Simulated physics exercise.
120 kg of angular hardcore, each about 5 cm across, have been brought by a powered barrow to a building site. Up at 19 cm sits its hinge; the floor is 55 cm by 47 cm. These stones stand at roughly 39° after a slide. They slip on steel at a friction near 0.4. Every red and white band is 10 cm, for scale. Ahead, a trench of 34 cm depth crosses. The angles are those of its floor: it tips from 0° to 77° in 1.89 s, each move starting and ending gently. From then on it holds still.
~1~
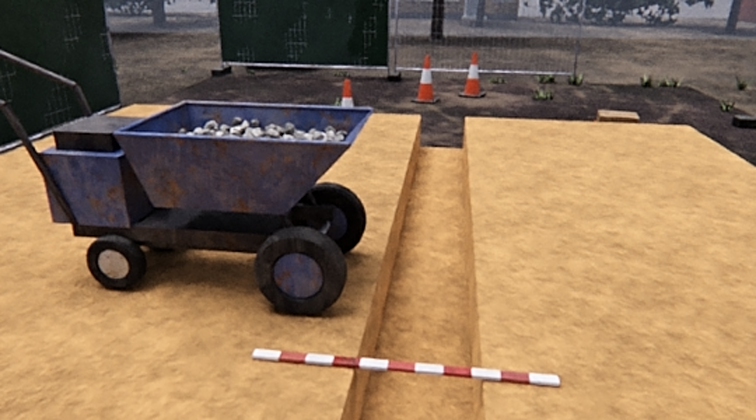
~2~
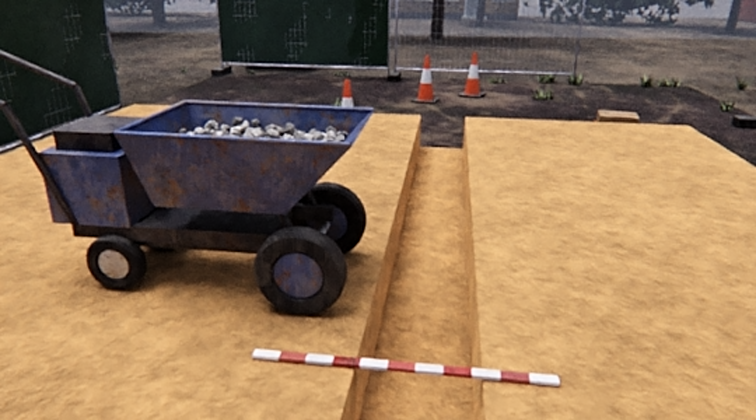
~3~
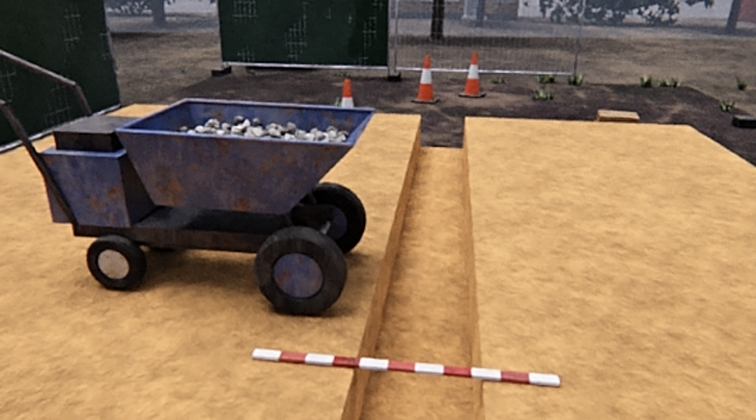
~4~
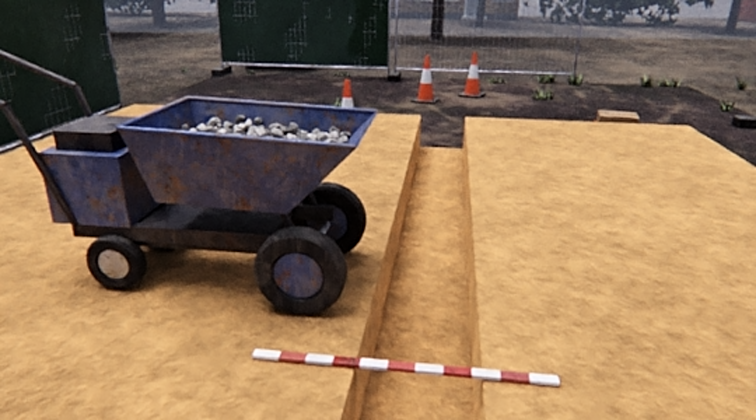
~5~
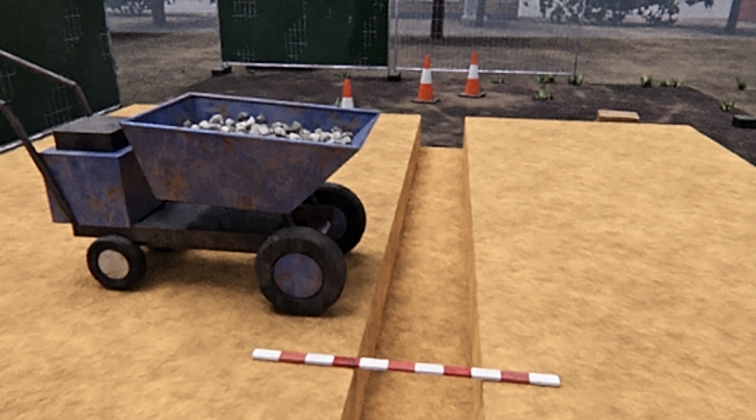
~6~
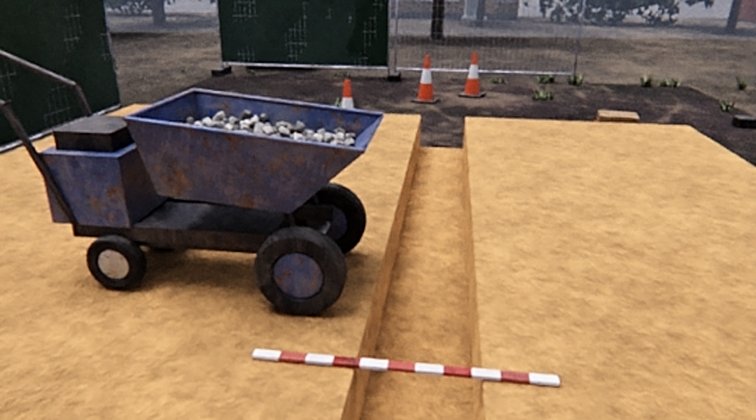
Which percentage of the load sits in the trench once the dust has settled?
Near 64 per cent.
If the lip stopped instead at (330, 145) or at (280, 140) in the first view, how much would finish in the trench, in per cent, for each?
Roughly 85 percent for the first, and 100 percent for the second.
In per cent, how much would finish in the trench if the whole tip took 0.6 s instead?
In that case, around 40%.
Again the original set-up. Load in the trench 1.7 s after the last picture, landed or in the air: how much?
Around 25 per cent of it, at that instant.
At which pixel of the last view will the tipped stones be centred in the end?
Centre estimate: Around (461, 333).
Then, 1.1 s after the last picture the floor is at 65°, 100 % in the tray; the foremost stones are at (456, 253).
Then, 1.7 s after the last picture the floor is at 77°, 48 % in the tray, 26 % in the trench, 26 % past the trench; the foremost stones are at (565, 302).
Then, 2.0 s after the last picture the floor is at 77°, 16 % in the tray, 46 % in the trench, 38 % past the trench; the foremost stones are at (626, 310).
Then, 4.0 s after the last picture the floor is at 77°, 0 % in the tray, 64 % in the trench, 36 % past the trench; the foremost stones are at (630, 302).
